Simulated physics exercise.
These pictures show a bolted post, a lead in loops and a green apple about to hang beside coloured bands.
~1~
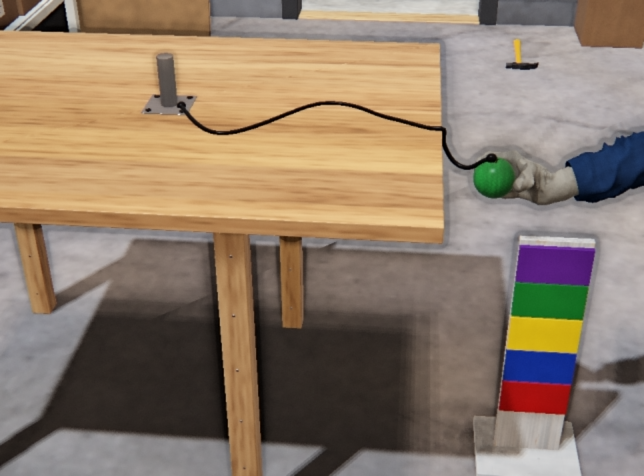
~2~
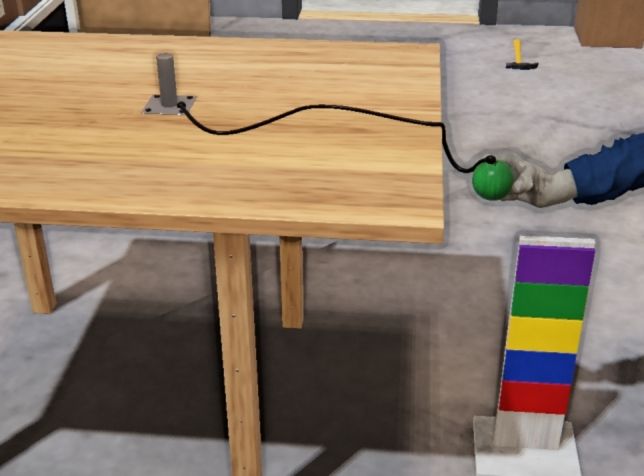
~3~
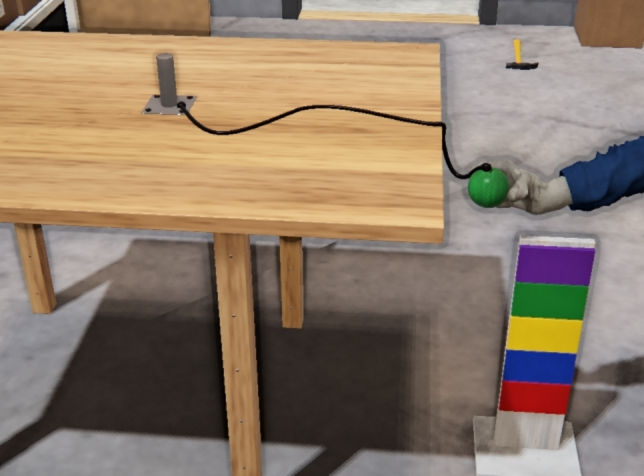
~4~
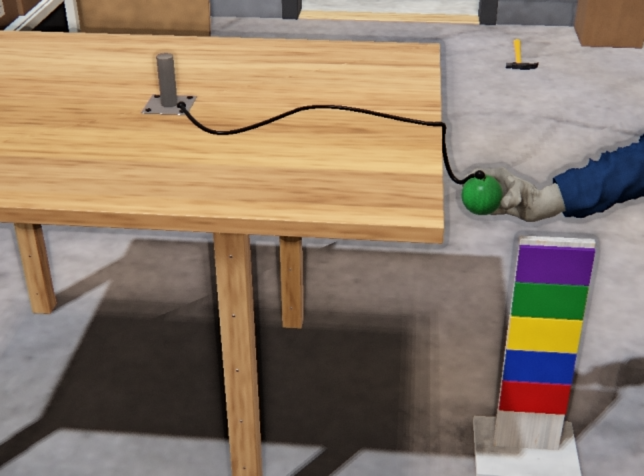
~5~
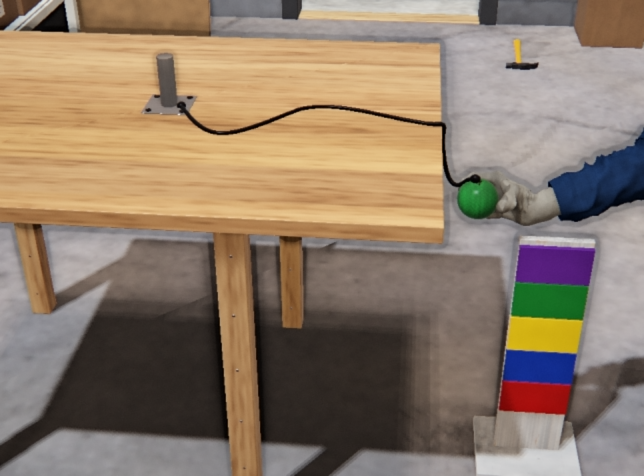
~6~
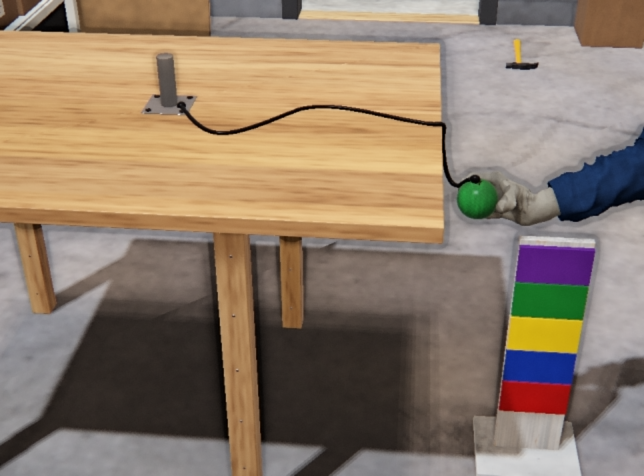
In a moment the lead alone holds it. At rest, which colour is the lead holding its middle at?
Green.
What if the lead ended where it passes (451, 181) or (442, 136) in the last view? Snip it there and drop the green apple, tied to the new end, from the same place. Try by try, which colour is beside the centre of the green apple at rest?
Purple; above them all.
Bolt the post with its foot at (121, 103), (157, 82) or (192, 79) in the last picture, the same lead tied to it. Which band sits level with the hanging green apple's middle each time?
Purple; purple; green.
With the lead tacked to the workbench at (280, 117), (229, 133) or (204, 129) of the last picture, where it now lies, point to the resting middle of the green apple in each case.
Approximately (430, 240), (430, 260) and (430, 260), respectively.
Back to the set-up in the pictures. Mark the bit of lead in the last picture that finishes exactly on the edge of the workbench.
Roughly (383, 116).
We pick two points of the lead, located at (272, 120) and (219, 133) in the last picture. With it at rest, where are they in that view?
Around (317, 120), then around (260, 113).
A little later, apple near (411, 272); level with green.
Next, apple near (452, 287); level with green.
When it is over, apple near (437, 287); level with green. At green.
